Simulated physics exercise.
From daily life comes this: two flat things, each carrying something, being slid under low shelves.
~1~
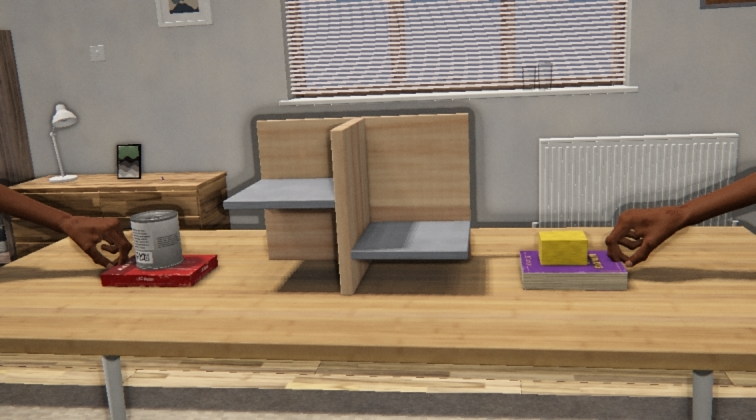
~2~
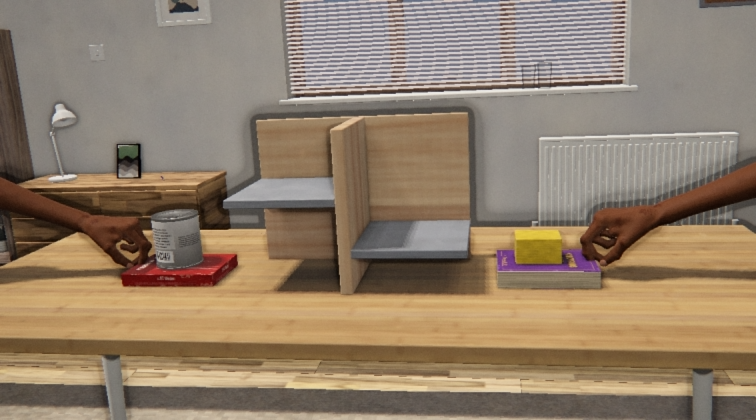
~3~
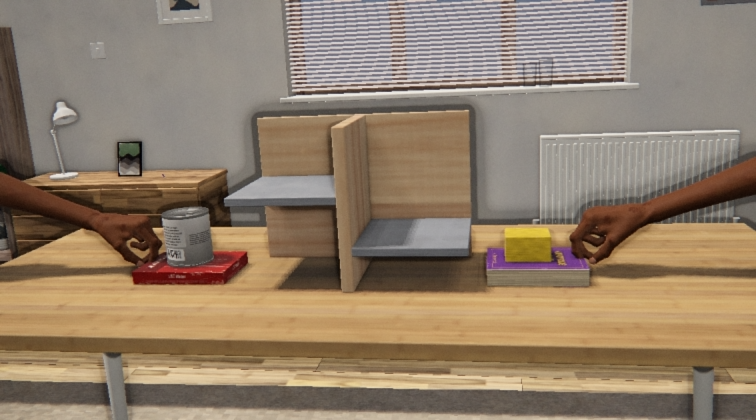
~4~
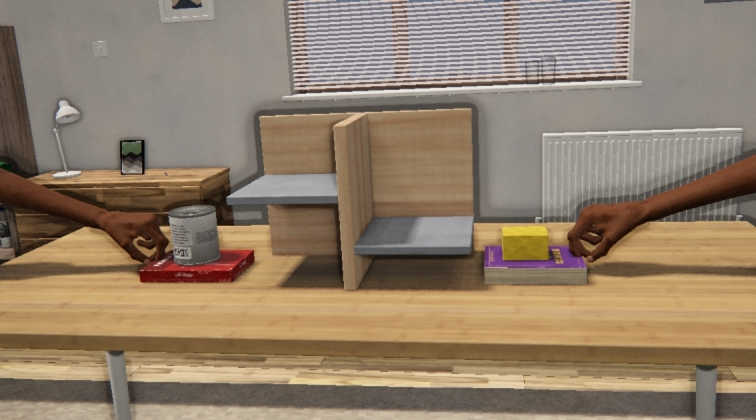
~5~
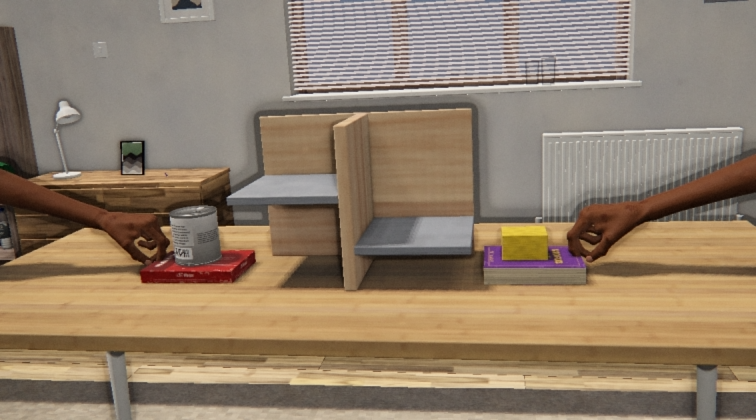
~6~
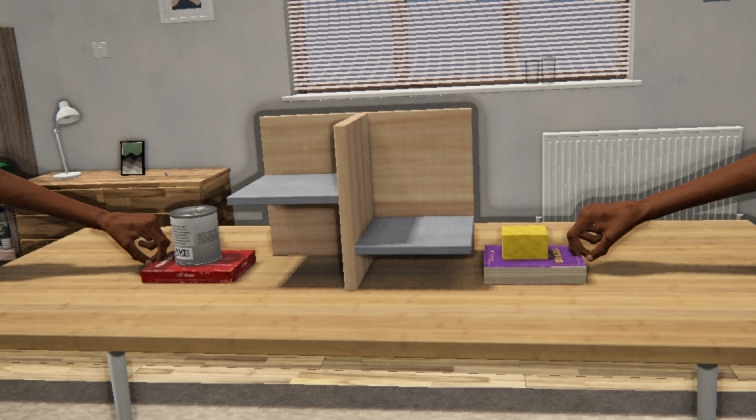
We see two hands slide a red box carrying a white pot rightward and a purple book carrying a yellow block leftward across a table, toward low shelves, the movement slowing until almost nothing shifts.
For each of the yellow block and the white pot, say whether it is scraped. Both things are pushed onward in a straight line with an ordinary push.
Scraped? Yellow block: Yes; white pot: No.
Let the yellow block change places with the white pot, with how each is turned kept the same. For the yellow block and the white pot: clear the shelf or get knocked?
What you'd see is that the yellow block goes under freely; as for the white pot, it is hit by the shelf.
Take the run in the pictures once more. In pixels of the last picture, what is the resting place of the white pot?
You'll find it close to (296, 235).
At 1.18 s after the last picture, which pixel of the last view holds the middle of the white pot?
Roughly at pixel (256, 235).
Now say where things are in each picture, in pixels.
The first picture shows hands sliding the things forward; yellow block (563, 248); white pot (157, 240); purple book (570, 270).
The second picture shows hands sliding the things forward; white pot (177, 239); red box (182, 270).
The third picture shows hands sliding the things forward; yellow block (527, 245); shelf (355, 198).
The fourth picture shows hands sliding the things forward; white pot (195, 235); purple book (533, 265).
The fifth picture shows hands sliding the things forward; yellow block (524, 243); red box (200, 266).
The sixth picture shows hands sliding the things forward; yellow block (524, 242); white pot (196, 235); shelf (358, 197).
Then, 1.18 s later than the last frame, yellow block pushed back on its carrier near (495, 243); white pot riding along near (256, 235).
Then, 1.78 s later than the last frame, yellow block tilted by 56° near (498, 248); white pot riding along near (295, 235).
When it is over, the yellow block is knocked back, near (513, 252); the white pot passes below, near (296, 235).
